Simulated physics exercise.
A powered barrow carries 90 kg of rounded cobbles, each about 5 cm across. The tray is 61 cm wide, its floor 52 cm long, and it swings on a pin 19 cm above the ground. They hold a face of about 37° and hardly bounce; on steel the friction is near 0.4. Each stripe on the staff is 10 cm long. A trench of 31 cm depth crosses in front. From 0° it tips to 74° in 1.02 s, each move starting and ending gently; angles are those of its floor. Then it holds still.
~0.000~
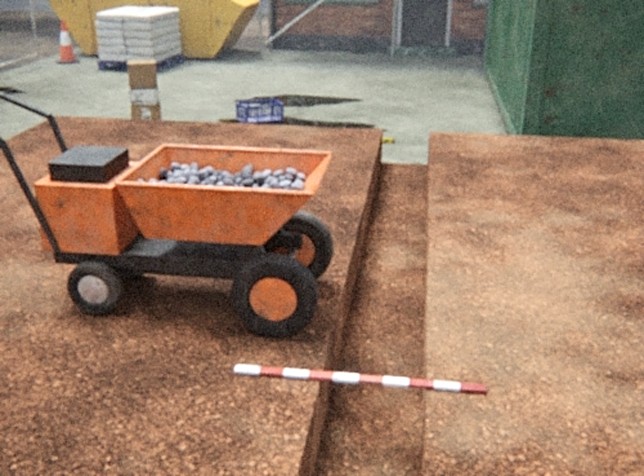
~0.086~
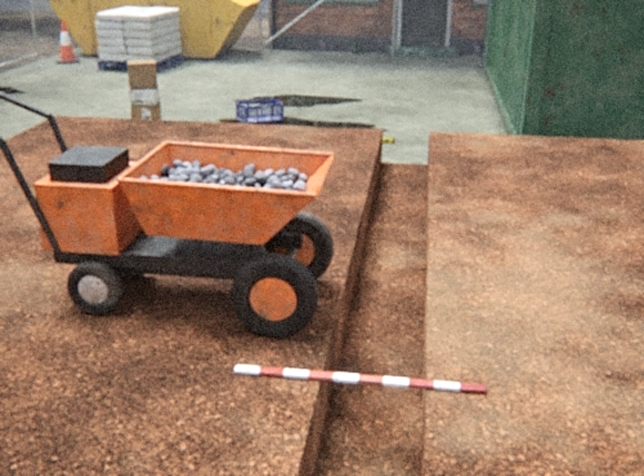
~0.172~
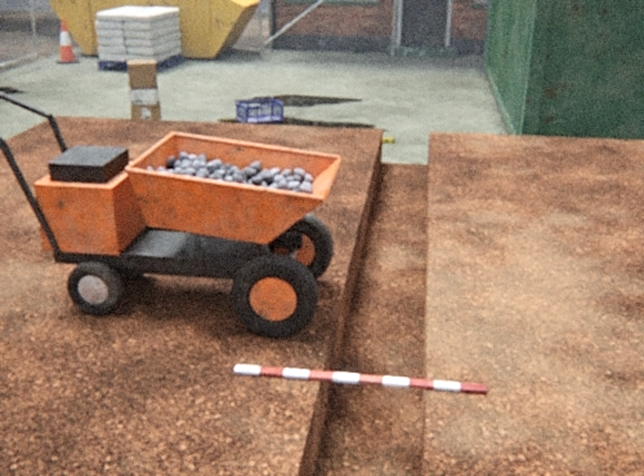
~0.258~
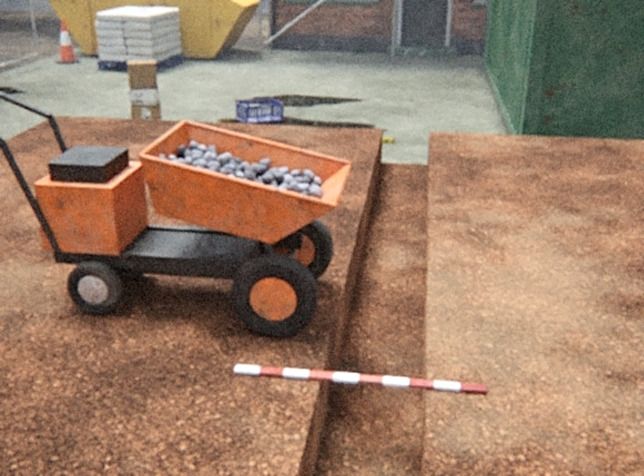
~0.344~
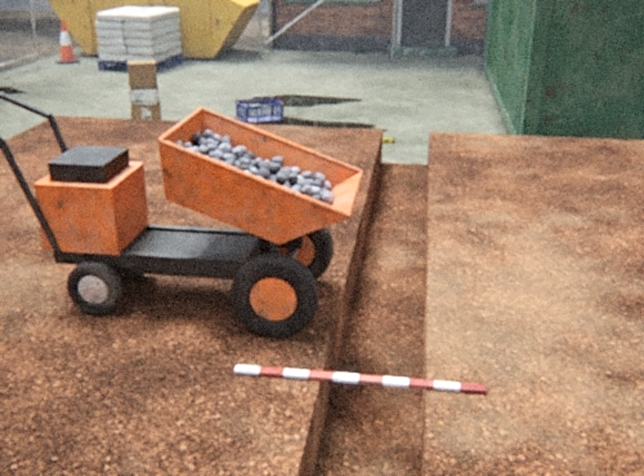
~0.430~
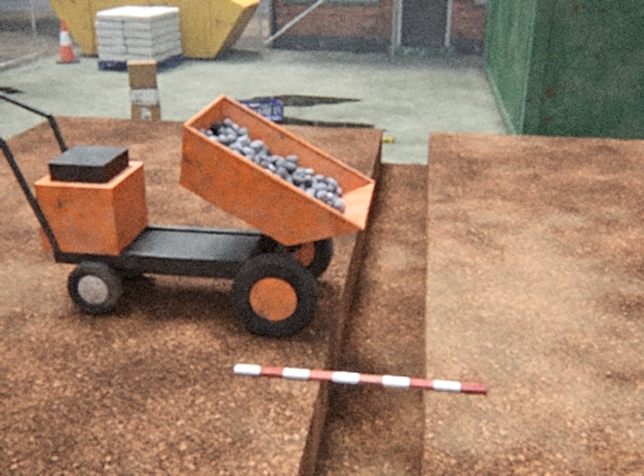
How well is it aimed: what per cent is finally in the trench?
Some 37 per cent of it.
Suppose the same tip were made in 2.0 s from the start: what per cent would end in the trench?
In that case some 50 per cent.
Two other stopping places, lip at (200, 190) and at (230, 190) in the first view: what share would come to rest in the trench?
Near 70 per cent from the first place, 100 from the second.
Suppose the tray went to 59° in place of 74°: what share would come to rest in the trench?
Then about 50 per cent.
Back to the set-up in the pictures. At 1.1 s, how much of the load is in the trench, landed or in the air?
About 15 per cent by then.
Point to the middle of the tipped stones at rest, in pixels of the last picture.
Near (455, 314).
After 0.8 s the floor is at 62°; 100 % in the tray; the foremost stones are at (384, 255).
After 1.1 s the floor is at 74°; 51 % in the tray, 14 % in the trench, 35 % past the trench; the foremost stones are at (488, 316).
After 1.5 s the floor is at 74°; 9 % in the tray, 29 % in the trench, 62 % past the trench; the foremost stones are at (617, 327).
After 3.4 s the floor is at 74°; 0 % in the tray, 37 % in the trench, 63 % past the trench; the foremost stones are past the picture's edge.
